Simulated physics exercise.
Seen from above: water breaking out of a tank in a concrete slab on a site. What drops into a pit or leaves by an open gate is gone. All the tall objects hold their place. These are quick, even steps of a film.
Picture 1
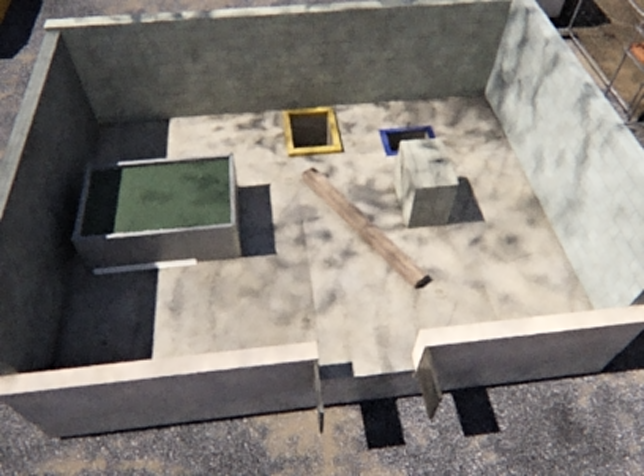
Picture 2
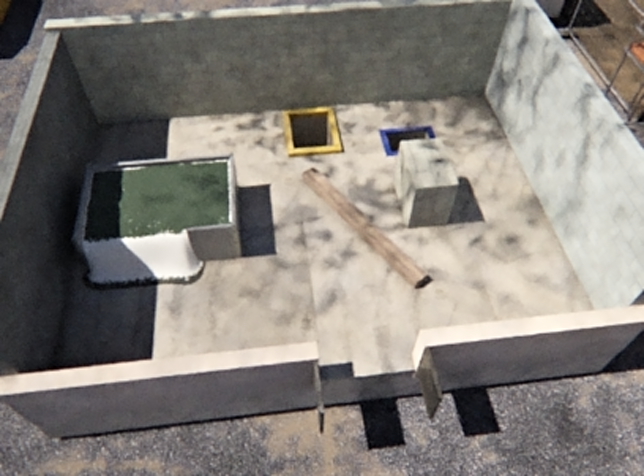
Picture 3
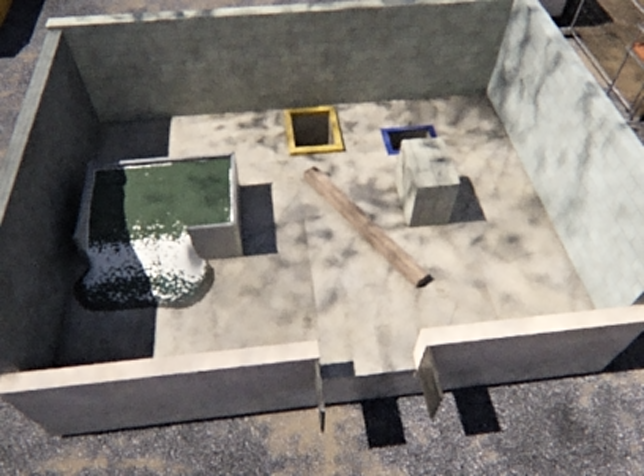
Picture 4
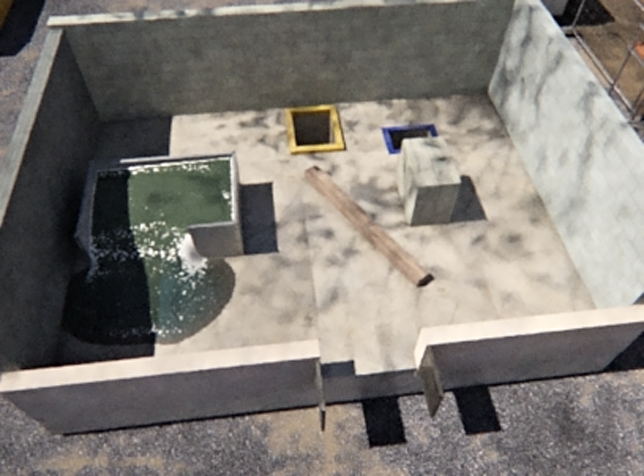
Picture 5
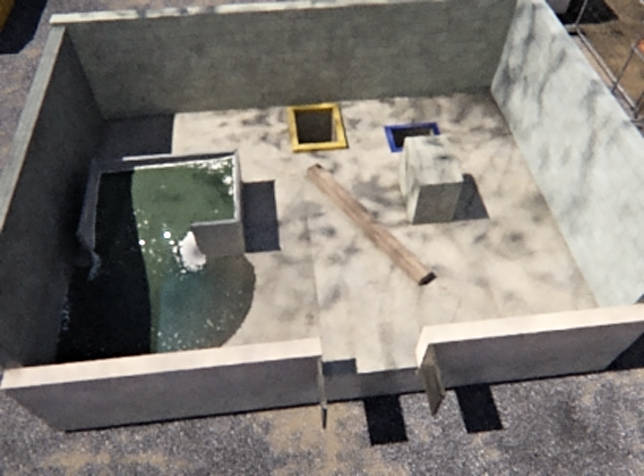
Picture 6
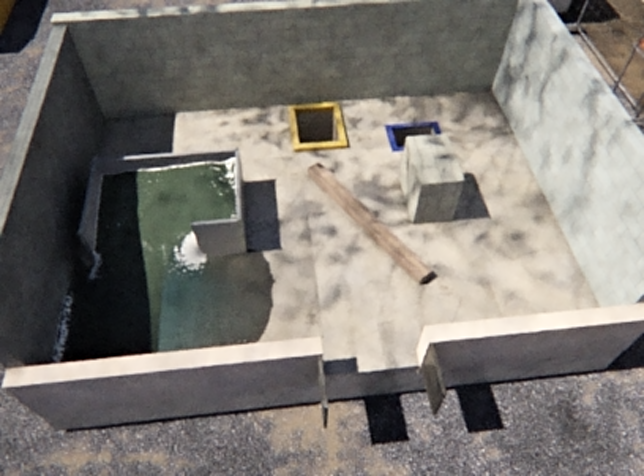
Green water pouring from the broken front of a concrete tank, spreading across the left side of a walled slab.
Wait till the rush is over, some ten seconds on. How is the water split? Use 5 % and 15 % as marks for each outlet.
The gate takes from 5 to 15 %; the yellow pit takes under 5 %; the blue pit takes under 5 %.
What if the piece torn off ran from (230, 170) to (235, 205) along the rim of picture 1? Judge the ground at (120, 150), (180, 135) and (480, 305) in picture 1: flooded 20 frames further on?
In turn: No water, clear, covered.
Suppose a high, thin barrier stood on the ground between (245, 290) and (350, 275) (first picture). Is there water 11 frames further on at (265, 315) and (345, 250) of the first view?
In that order: Under water, not flooded.
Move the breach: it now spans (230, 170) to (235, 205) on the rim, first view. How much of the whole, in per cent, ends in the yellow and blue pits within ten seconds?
Per cent: Yellow 4, blue 8.
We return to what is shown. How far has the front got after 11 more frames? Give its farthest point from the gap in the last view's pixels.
I would point to (458, 345).
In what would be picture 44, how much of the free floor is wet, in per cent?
Close to 70 %.
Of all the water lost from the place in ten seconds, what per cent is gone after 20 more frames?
Close to 10 %.
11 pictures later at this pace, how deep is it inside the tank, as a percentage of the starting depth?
Near 34 in a hundred.
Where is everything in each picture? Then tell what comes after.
The tank at (159, 197) is whole and still, in the first picture.
The front is at (89, 275), out from the gap at (141, 254), in the second picture.
The front is at (199, 294), out from the gap at (143, 254), in the third picture.
Water pours out at (145, 254) and has run to (207, 319), in the fourth picture.
Water pours out at (147, 252) and has run to a hidden place, in the fifth picture.
The front is at a hidden place, out from the gap at (148, 251), in the sixth picture.
A moment on, water covers 15 % of the floor; the gate 0 %, the yellow pit 0 %, the blue pit 0 %.
Next, water covers 25 % of the floor; the gate 0 %, the yellow pit 0 %, the blue pit 0 %.
Then, water covers 50 % of the floor; the gate 1 %, the yellow pit 0 %, the blue pit 0 %.
Later, water covers 70 % of the floor; the gate 4 %, the yellow pit 0 %, the blue pit 0 %.
In the end, water covers 95 % of the floor; the gate 9 %, the yellow pit 0 %, the blue pit 3 %.
